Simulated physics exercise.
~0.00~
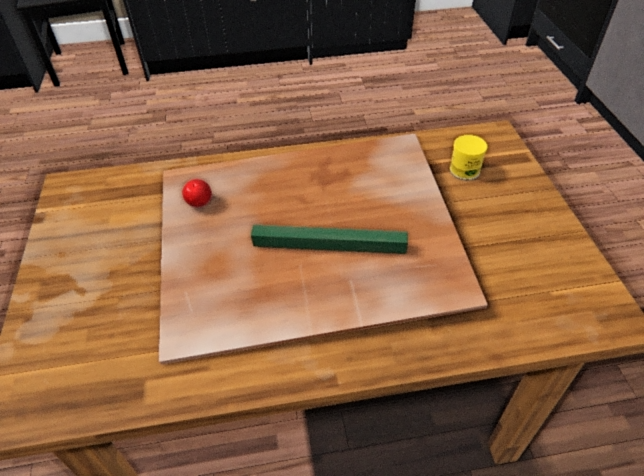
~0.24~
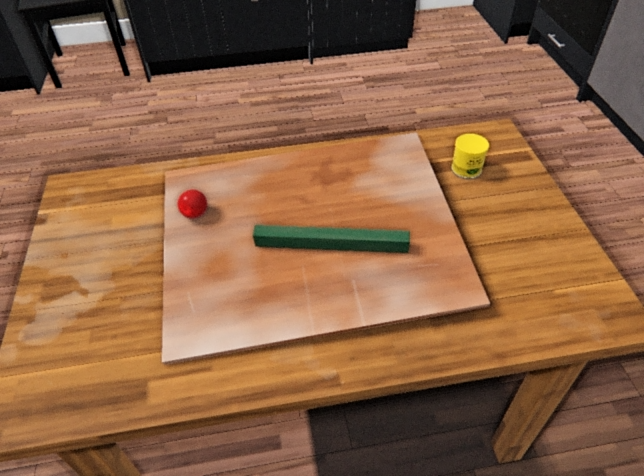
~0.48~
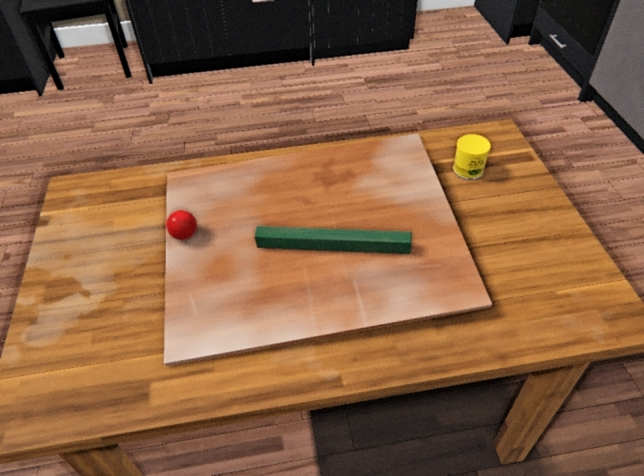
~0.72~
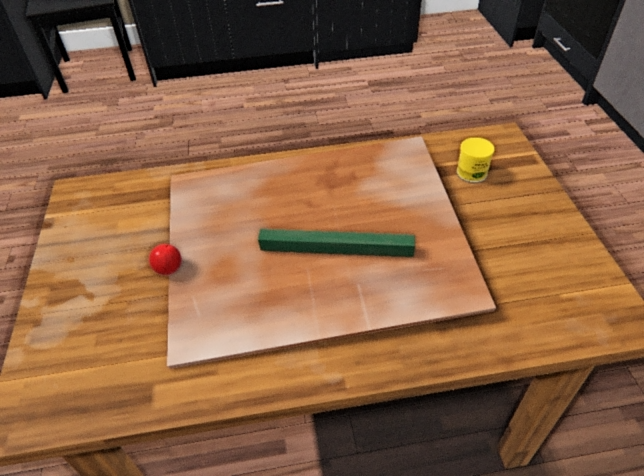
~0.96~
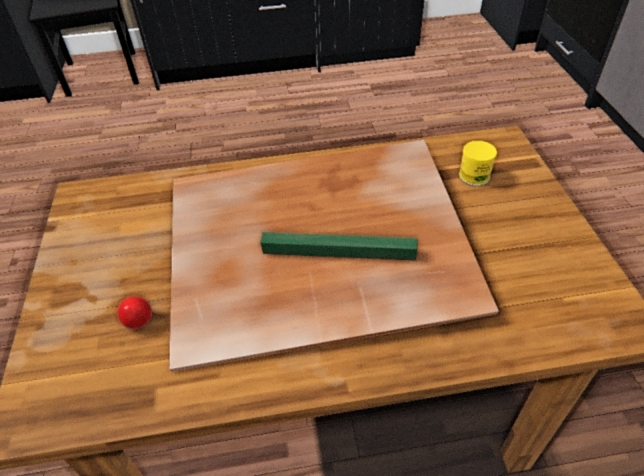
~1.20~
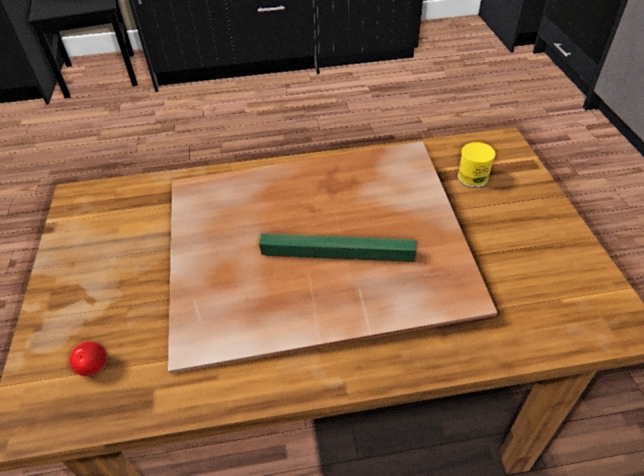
A wooden table stands on a plank floor in a room with dark cabinets, seen from above by a slightly swaying camera. On it lies a pale, reddish-brown board with a long green block across its middle, a small red apple near its upper left corner, and a yellow tin to the right of the board. The apple moves left and towards the viewer, slowly at first, passing clear of the green block. It goes over the board's left edge and continues across the tabletop. At the end it is near the table's front left corner, while the block and tin remain in place.
